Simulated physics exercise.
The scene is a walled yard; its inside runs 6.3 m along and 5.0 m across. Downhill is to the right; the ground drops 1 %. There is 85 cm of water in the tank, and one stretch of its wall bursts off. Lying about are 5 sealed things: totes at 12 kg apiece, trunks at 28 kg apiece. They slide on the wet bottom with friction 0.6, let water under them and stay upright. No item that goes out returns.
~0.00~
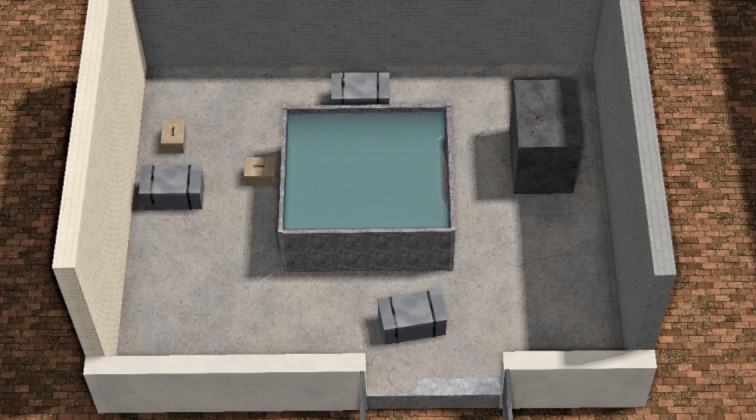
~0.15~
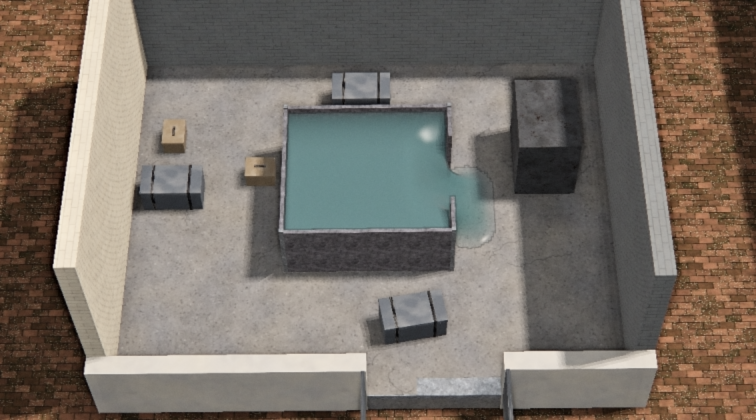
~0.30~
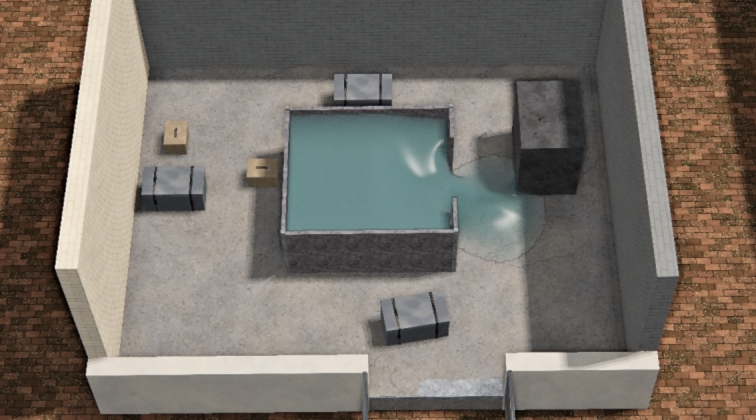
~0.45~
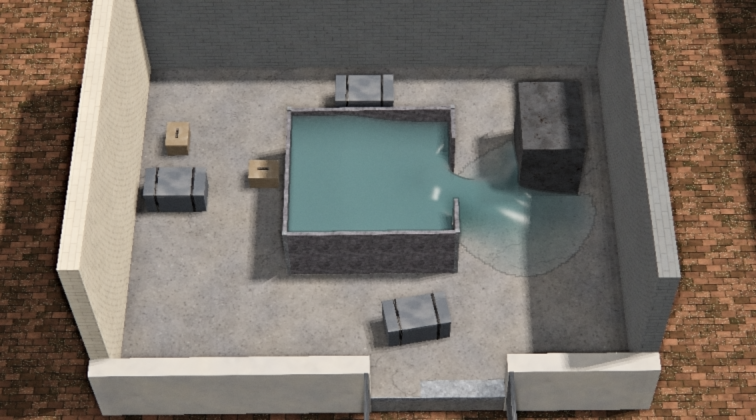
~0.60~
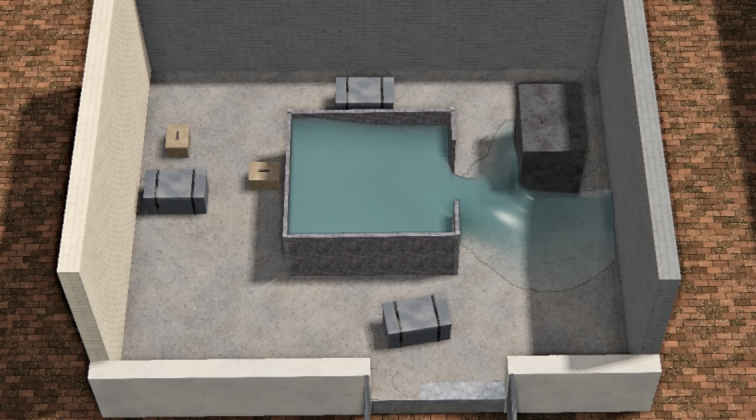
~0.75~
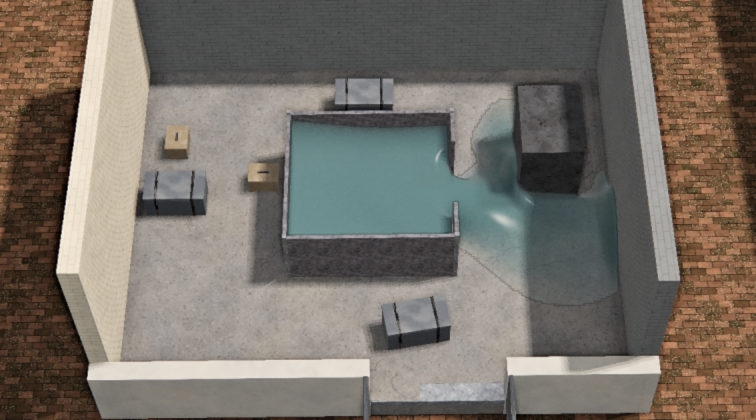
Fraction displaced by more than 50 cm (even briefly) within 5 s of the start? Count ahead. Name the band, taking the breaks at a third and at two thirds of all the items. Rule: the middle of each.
It will be a fair part, a third to two thirds.
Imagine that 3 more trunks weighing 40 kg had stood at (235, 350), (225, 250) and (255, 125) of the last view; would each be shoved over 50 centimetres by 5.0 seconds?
Going through them, I'd say falls short, falls short and finally falls short.
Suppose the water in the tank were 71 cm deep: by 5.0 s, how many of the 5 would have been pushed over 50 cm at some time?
Then 1.
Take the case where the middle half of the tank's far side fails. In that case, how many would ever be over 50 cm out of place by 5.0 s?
Result: 3.
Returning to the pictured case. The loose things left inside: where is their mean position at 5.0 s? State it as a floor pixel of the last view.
Around (238, 192).
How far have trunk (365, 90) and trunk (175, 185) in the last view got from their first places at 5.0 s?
60 cm and 0 cm.
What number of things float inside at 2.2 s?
It comes to 0 of them.
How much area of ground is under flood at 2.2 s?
I'd estimate close to 16 m2.
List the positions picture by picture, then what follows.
In the first picture, a tote at (173, 131) rests on the ground; a trunk at (412, 309) rests on the ground; 4.1 m2 under water; 0 of 5 have shifted.
In the second picture, a tote at (173, 131) rests on the ground; a trunk at (413, 309), on the bottom; 4.7 m2 under water; 0 of 5 have shifted.
In the third picture, a tote at (175, 132), on the bottom; a trunk at (415, 310), on the bottom; 5.6 m2 under water; 0 of 5 have shifted.
In the fourth picture, a tote at (177, 134) rests on the ground; a trunk at (416, 311), on the bottom; water covers 6.4 m2; 0 of 5 have shifted.
In the fifth picture, a tote at (177, 136) rests on the ground; a trunk at (417, 314), on the bottom; 7.2 m2 under water; 0 of 5 have shifted.
In the sixth picture, a tote at (176, 137) rests on the ground; a trunk at (416, 315), on the bottom; 7.9 m2 under water; 0 of 5 have shifted.
After 1.1 s 0 of 5 are over 50 cm from their spots; 0 afloat.
After 2.2 s 0 of 5 are over 50 cm from their spots; 0 afloat.
After 3.5 s 1 of 5 are over 50 cm from their spots; 0 afloat.
After 5.0 s 2 of 5 are over 50 cm from their spots, and 2 have been at some point; 1 afloat.
